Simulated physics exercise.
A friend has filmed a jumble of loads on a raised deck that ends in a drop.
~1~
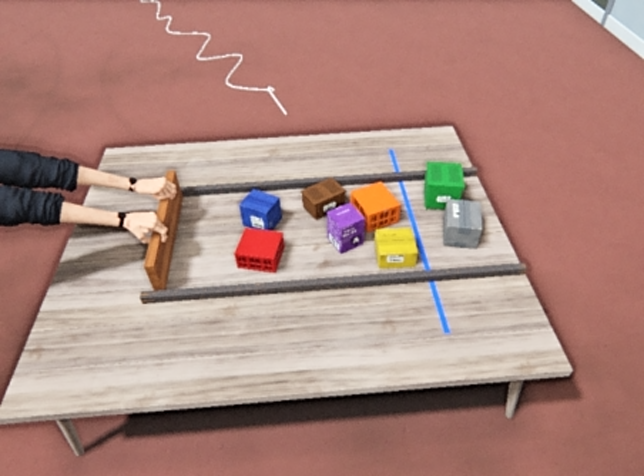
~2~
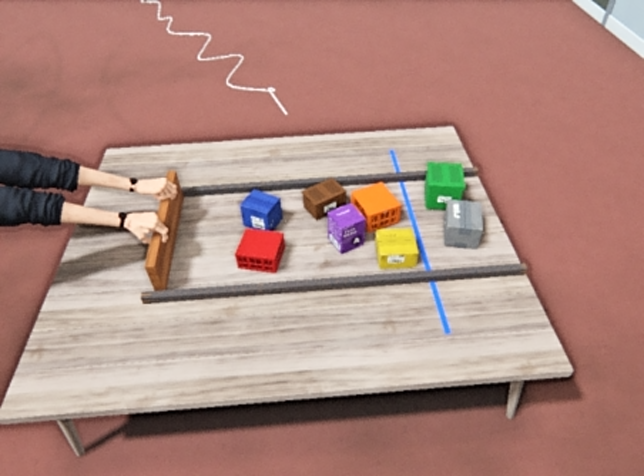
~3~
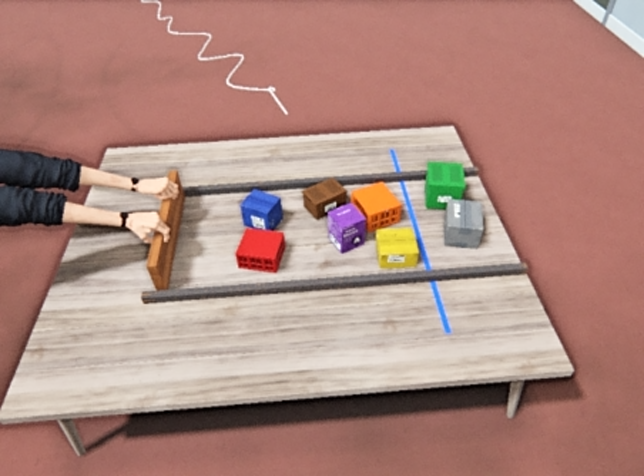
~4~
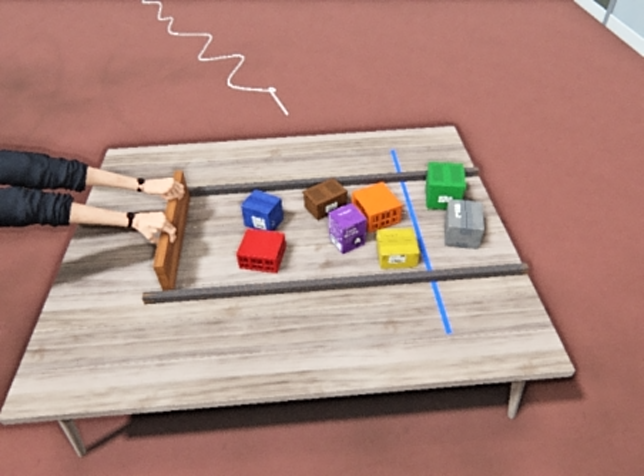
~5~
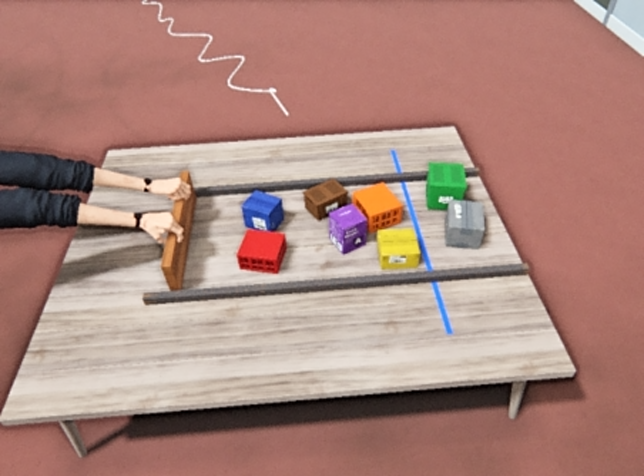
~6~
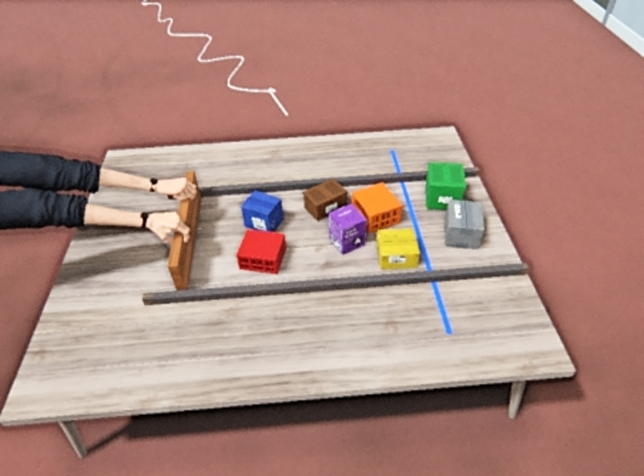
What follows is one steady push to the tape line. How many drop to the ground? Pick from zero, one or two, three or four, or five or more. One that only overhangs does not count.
The number that fall off is one or two.
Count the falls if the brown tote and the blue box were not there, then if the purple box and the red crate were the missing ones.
0 in the first case, 1 in the second.
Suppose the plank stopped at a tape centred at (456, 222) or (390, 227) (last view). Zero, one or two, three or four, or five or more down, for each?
In that order: At least five; no fall at all.
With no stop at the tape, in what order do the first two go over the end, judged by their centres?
They are the grey parcel, then the yellow parcel.
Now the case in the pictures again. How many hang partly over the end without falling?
1 of them.
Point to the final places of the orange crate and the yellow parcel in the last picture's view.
First (471, 209), then (512, 247).
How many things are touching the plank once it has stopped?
3 of them.
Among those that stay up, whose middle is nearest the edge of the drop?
That is the yellow parcel.
Soon after, none off yet; grey parcel at rest near (464, 224); green tote at rest near (444, 187); yellow parcel at rest near (397, 249).
Then, none off yet; grey parcel at rest near (464, 224); green tote at rest near (444, 187); yellow parcel moved a little near (406, 250).
Further on, none off yet; grey parcel moved a little near (474, 221); green tote moved a little near (453, 182); yellow parcel moved well along near (468, 249).
At rest, the number that fall off is one or two; fallen, grey parcel.
